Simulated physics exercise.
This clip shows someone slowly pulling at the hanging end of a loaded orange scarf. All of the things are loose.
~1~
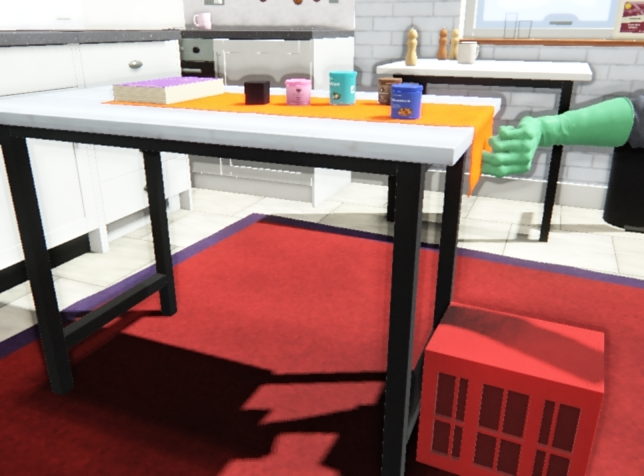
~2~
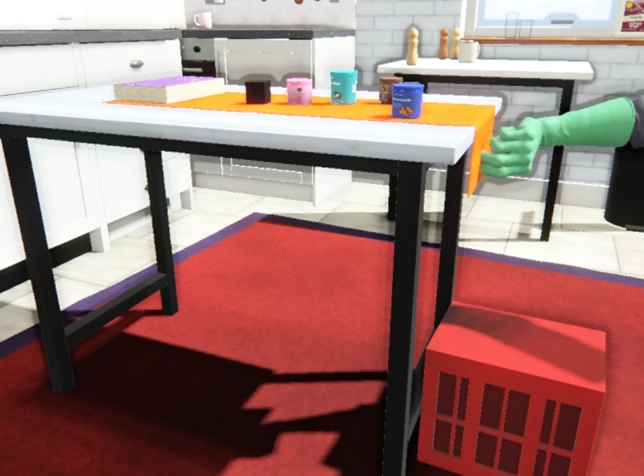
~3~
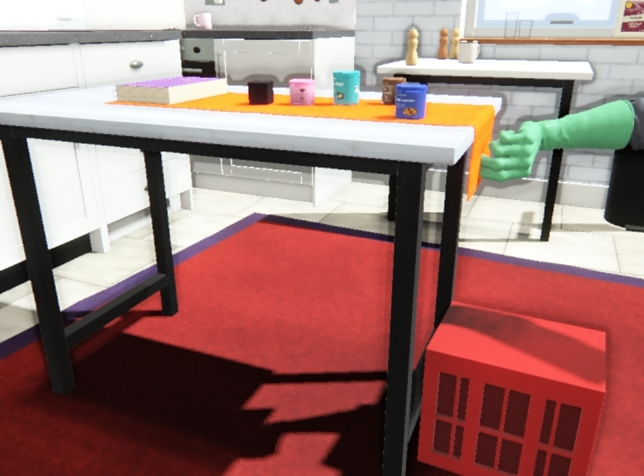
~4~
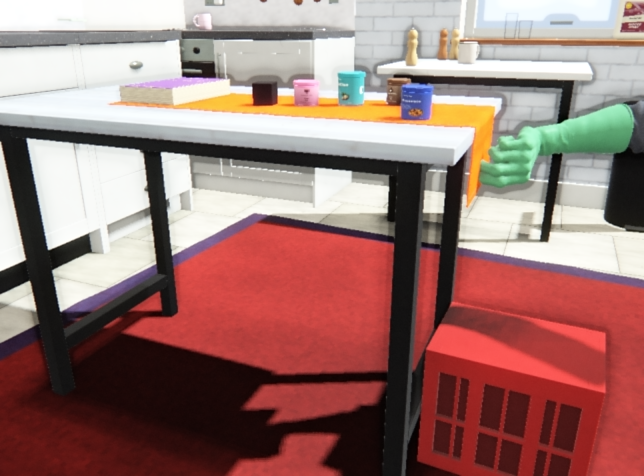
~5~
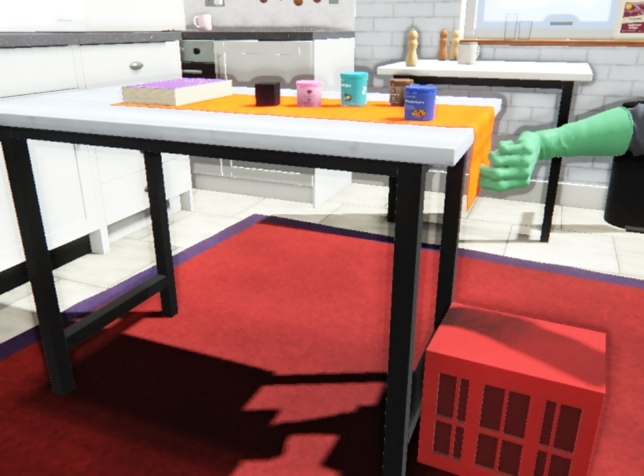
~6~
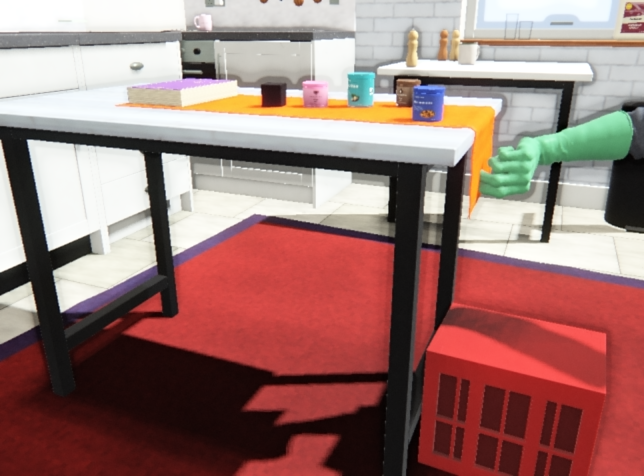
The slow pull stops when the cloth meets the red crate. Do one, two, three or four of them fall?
It is three.
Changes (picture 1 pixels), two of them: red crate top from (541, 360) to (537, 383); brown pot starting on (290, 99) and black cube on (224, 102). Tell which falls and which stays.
The brown pot ends up still on top and the black cube ends up still on top.
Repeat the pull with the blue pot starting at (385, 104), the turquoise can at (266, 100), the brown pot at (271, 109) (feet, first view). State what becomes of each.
The blue pot ends up knocked off, the turquoise can ends up still aboard, the brown pot ends up still aboard.
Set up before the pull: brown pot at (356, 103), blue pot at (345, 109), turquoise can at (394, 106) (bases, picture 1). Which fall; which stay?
Note - brown pot lost, blue pot lost, turquoise can lost.
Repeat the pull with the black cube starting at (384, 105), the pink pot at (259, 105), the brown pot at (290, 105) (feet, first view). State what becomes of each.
The black cube topples down, the pink pot stays put, and the brown pot stays put.
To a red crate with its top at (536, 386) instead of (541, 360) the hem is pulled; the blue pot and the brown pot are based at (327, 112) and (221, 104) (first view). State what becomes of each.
The blue pot goes over; the brown pot stays on.
A little later, hem near (474, 267); blue pot gone.
Next, hem on the crate; blue pot, brown pot and turquoise can gone.
When it is over, hem on the crate; blue pot, brown pot and turquoise can gone. The count of fallen things is three.
